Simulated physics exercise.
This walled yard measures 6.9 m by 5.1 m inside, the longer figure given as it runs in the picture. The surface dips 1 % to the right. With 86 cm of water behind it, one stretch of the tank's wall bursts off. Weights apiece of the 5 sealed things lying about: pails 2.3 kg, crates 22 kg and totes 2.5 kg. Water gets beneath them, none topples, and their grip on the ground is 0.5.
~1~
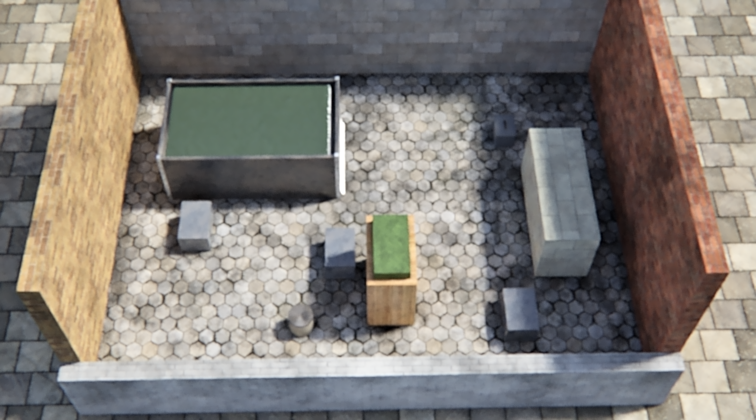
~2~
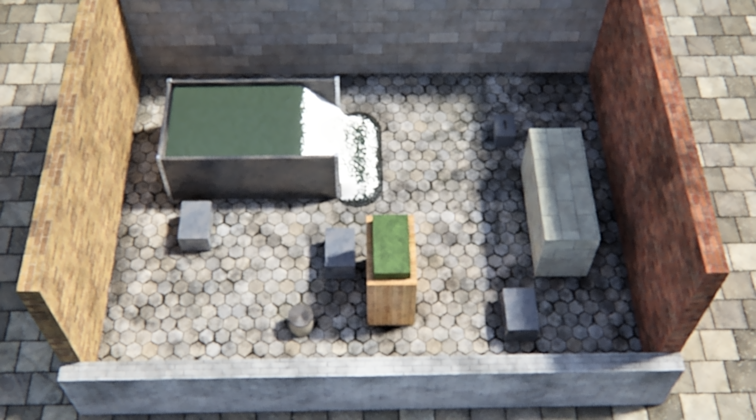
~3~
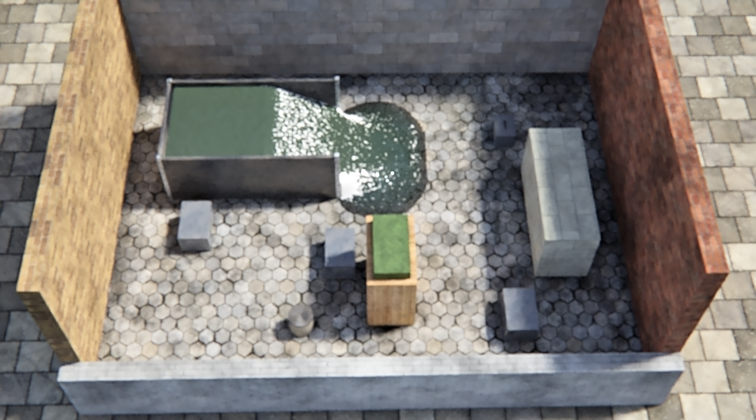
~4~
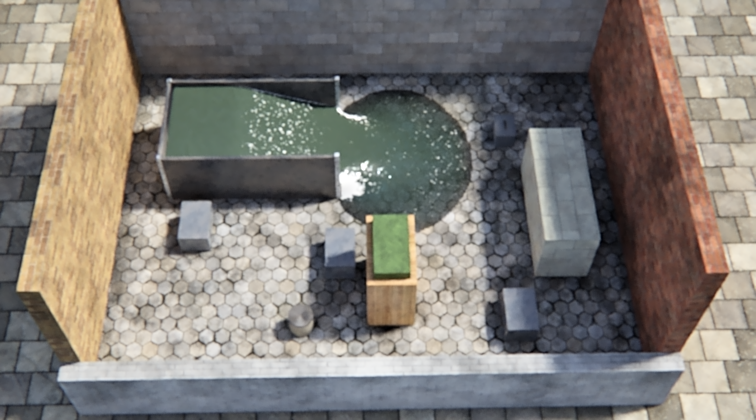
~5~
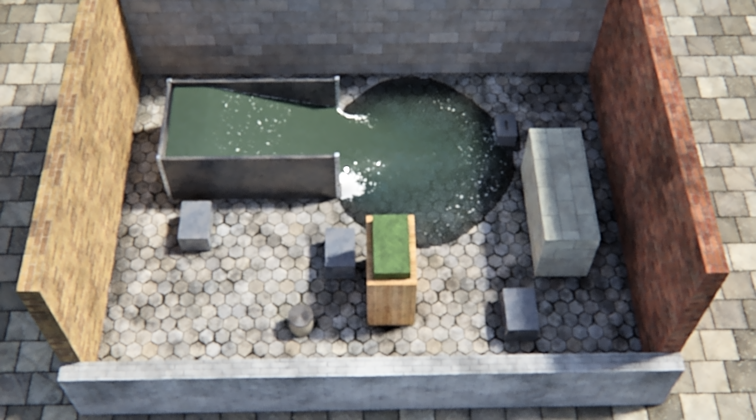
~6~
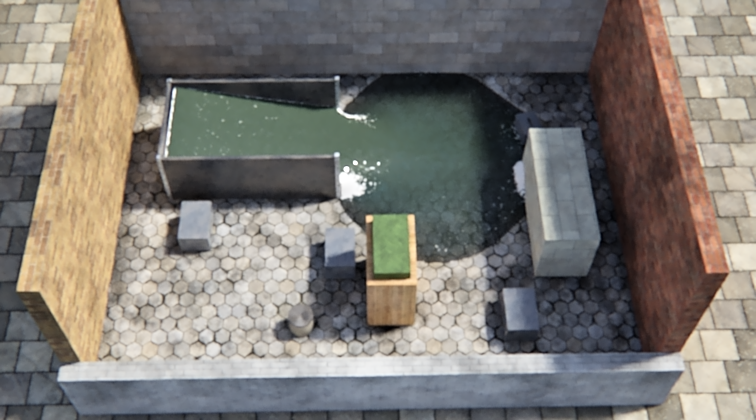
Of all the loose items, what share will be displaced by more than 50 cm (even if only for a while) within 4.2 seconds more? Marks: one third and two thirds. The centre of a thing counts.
That comes to from one to two thirds.
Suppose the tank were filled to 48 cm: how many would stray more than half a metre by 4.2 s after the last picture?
Then 1.
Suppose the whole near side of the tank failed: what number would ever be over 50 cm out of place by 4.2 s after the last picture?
In that case 5 of them.
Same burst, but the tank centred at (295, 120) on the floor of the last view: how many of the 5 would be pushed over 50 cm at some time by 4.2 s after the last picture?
Then 3.
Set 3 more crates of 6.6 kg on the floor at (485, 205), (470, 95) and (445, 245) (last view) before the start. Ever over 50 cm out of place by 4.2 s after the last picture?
In turn: Over, over, past it.
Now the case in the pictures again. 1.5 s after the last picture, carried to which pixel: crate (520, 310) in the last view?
Near (525, 341).
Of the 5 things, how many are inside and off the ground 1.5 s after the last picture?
1 of them.
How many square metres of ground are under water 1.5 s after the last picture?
Roughly 19 m2.
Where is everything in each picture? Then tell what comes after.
The first frame shows a tote at (505, 125), on the bottom; a pail at (300, 315) rests on the ground; 3.0 m2 under water; 0 of 5 have shifted.
The second frame shows a tote at (505, 125) rests on the ground; a pail at (300, 315), on the bottom; 3.8 m2 under water; 0 of 5 have shifted.
The third frame shows a tote at (505, 125), on the bottom; a pail at (300, 315), on the bottom; water covers 5.2 m2; 0 of 5 have shifted.
The fourth frame shows a tote at (505, 125) rests on the ground; a pail at (300, 315) rests on the ground; water covers 6.8 m2; 0 of 5 have shifted.
The fifth frame shows a tote at (506, 125), on the bottom; a pail at (300, 315), on the bottom; 8.8 m2 under water; 0 of 5 have shifted.
The sixth frame shows a tote at (530, 123) rests on the ground, 37 cm from its start; a pail at (300, 315) rests on the ground; water covers 10.8 m2; 1 of 5 have shifted.
Then, 0.4 s after the last picture 1 of 5 are over 50 cm from their spots; 0 afloat.
Then, 1.5 s after the last picture 1 of 5 are over 50 cm from their spots; 1 afloat.
Then, 2.8 s after the last picture 1 of 5 are over 50 cm from their spots; 2 afloat.
Then, 4.2 s after the last picture 3 of 5 are over 50 cm from their spots, and 3 have been at some point; 2 afloat.
